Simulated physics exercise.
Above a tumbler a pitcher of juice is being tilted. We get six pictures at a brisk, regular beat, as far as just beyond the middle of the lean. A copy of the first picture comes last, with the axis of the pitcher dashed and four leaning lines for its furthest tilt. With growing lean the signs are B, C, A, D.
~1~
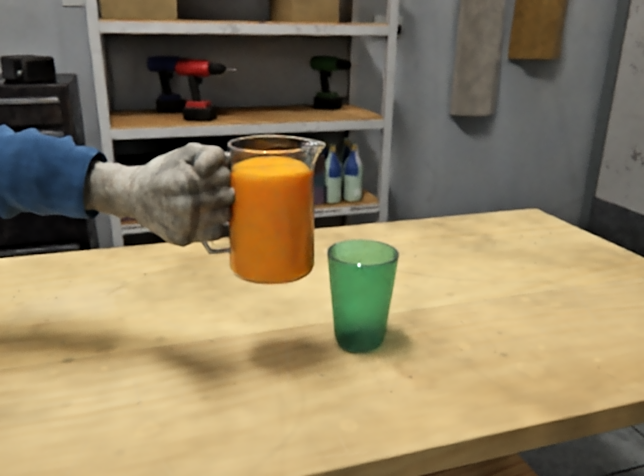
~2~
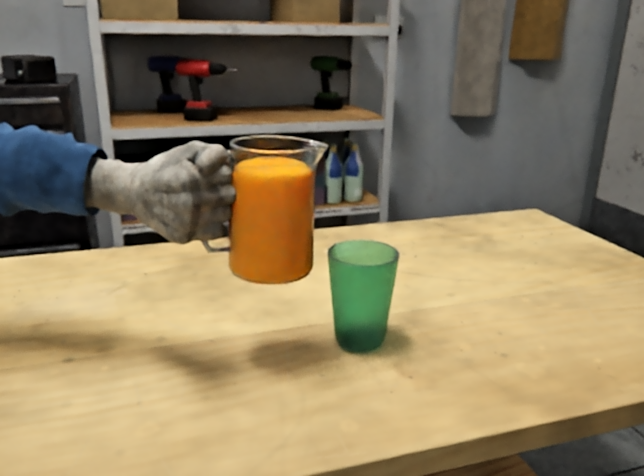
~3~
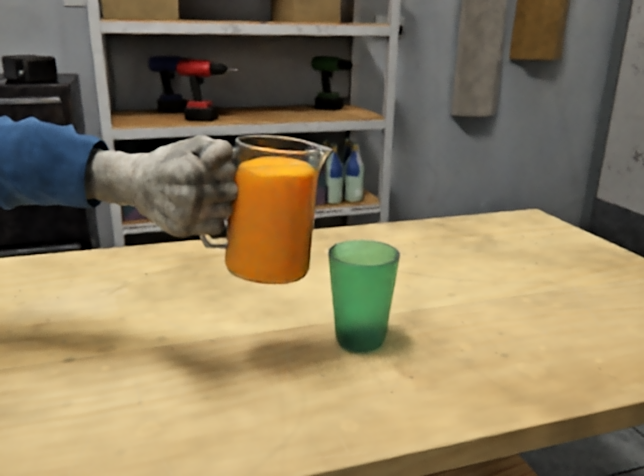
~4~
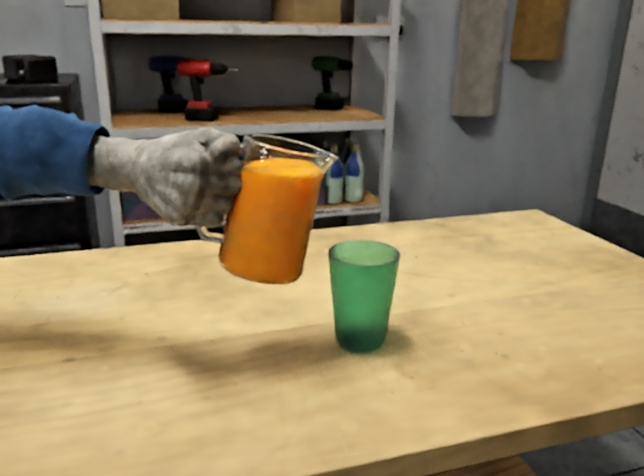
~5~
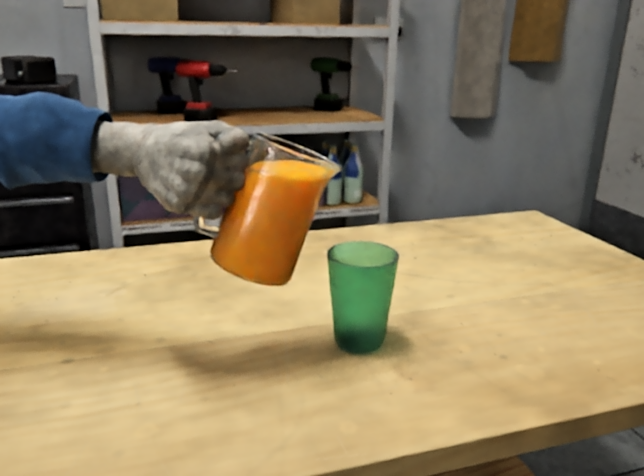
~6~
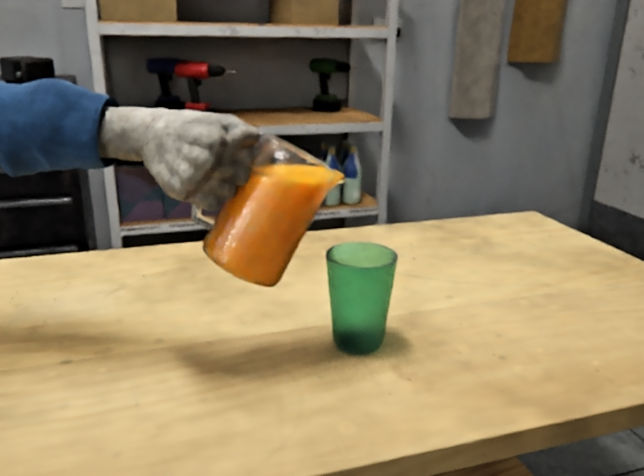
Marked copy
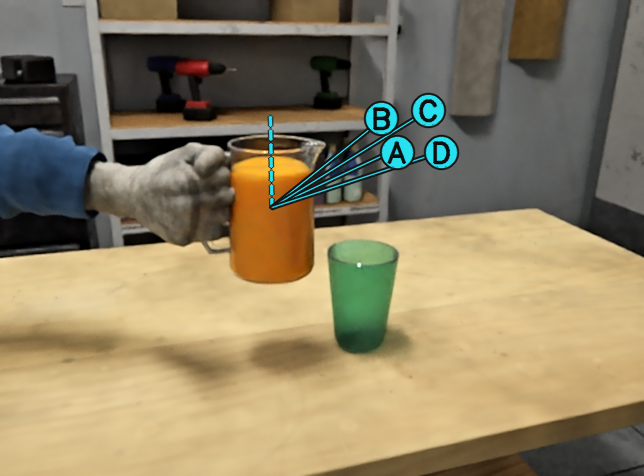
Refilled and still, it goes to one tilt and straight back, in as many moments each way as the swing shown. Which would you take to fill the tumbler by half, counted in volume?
C works best here.
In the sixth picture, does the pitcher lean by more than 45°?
No, it does not.
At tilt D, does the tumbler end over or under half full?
Over half.
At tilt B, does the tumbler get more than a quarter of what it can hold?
Yes.
On the marked copy, A at (381, 156); B at (368, 130); C at (413, 119); D at (424, 157).
If A is chosen, the tumbler ends with about 68 % of what it can hold.
If B is chosen, the tumbler ends with about 33 % of what it can hold.
If C is chosen, the tumbler ends with about 48 % of what it can hold.
If D is chosen, the tumbler ends with about 79 % of what it can hold; 7 % of the juice is spilt.
